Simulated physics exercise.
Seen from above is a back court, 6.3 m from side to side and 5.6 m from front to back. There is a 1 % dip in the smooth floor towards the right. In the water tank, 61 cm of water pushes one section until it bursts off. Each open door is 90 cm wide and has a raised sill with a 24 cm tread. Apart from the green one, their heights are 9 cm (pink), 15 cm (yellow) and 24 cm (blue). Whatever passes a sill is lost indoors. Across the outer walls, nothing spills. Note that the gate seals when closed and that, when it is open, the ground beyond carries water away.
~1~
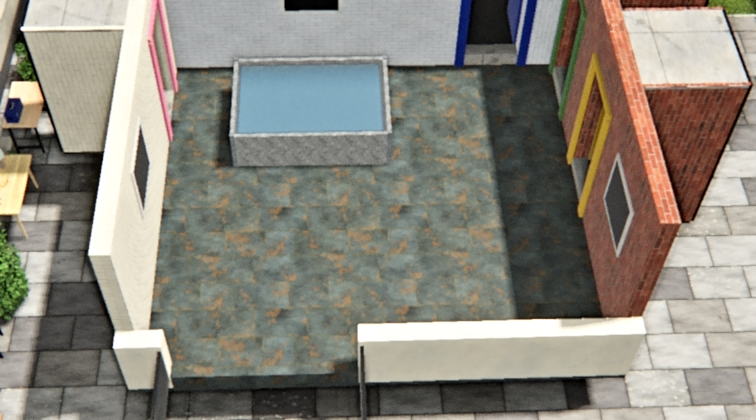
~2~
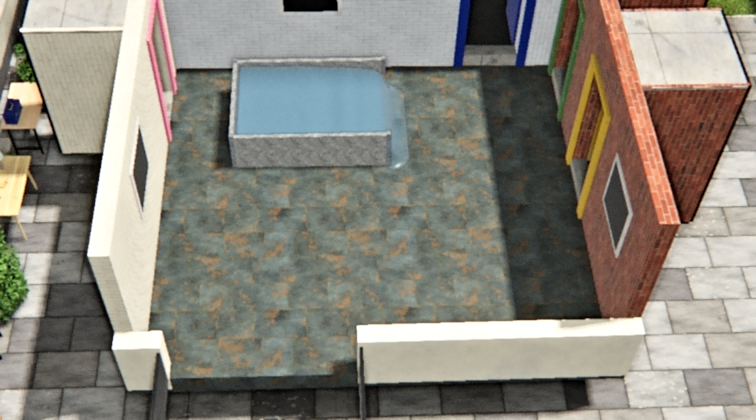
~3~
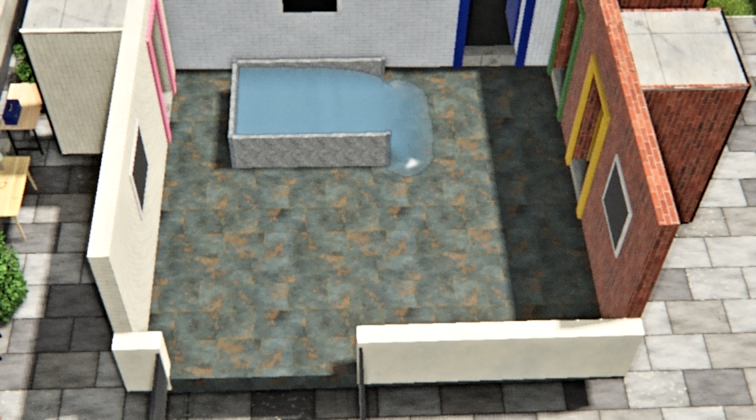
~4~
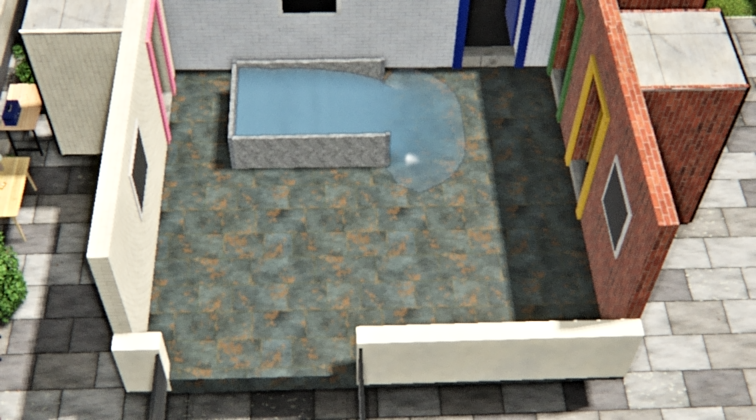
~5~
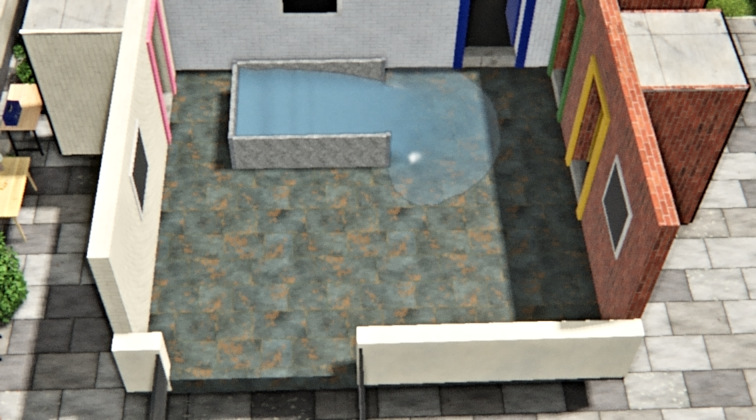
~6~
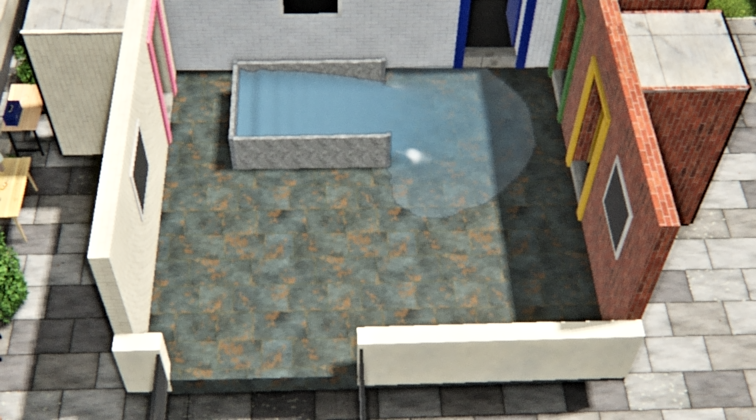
Water sits still in a stone-walled tank at the back of a walled court, then pours out through the tank's open right side. It spreads over the patterned floor in a widening, rounded sheet, reaching into the shaded strip on the right while the level inside the tank lowers slightly.
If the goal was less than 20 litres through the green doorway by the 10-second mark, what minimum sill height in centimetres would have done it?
A sill of about 31 cm would have done it.
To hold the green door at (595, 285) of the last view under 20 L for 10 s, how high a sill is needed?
About 12.0 cm.
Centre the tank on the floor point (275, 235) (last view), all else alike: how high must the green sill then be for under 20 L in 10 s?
Minimum: Approx. 15 cm.
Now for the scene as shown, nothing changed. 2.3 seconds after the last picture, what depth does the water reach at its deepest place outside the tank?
I'd put it near 30 cm.
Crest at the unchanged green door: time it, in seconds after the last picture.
Approximately 1.6 s.
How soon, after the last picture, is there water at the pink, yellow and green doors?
Pink = 6.5 s, yellow = 0.4 s, green = 0.2 s.
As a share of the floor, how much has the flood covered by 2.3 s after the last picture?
Some 35 per cent of it.
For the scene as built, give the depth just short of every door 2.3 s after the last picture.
Centimetres: Pink = 0, yellow = 23, blue = 24, green = 30.
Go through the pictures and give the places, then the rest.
The first frame shows the water tank at (311, 99) is whole and still, 61 cm deep; the green door at (566, 49) is dry.
In the second frame, the front is at (403, 161), 0.3 m from the gap at (383, 115); 0.4 m2 of floor is wet, 61 cm left at the back.
In the third frame, the gap is at (383, 118), the front 0.7 m out at (428, 152); the back of the water tank holds 61 cm.
In the fourth frame, the front is at (461, 141), 1.2 m from the gap at (382, 119); 2.5 m2 of floor is wet, 61 cm left at the back.
In the fifth frame, the gap is at (383, 120), the front 1.8 m out at (495, 141); the back of the water tank holds 60 cm.
In the sixth frame, the gap is at (383, 121), the front 2.3 m out at (529, 144); the back of the water tank holds 52 cm; the green door at (565, 52), 3.0 m from the gap, is still 0.6 m from the nearest water.
Then, 0.7 s after the last picture water covers 30 % of the floor, deepest (38 cm) near (540, 67); 28 cm at the green door, 8 litres in over its 18 cm sill.
Then, 2.3 s after the last picture water covers 35 % of the floor; 30 cm at the green door, 132 litres in over its 18 cm sill.
Then, 9.3 s after the last picture water covers 95 % of the floor, deepest (10 cm) near (584, 354); 7 cm at the green door, 166 litres in over its 18 cm sill.
At the green door as built, the water peaked near 38 cm, 1.5 s after the last picture.
With a sill of 28 cm, 36 litres would have come in within the 10 s; with 37.5 cm, 2 litres. So under 20 litres takes about 31 cm.
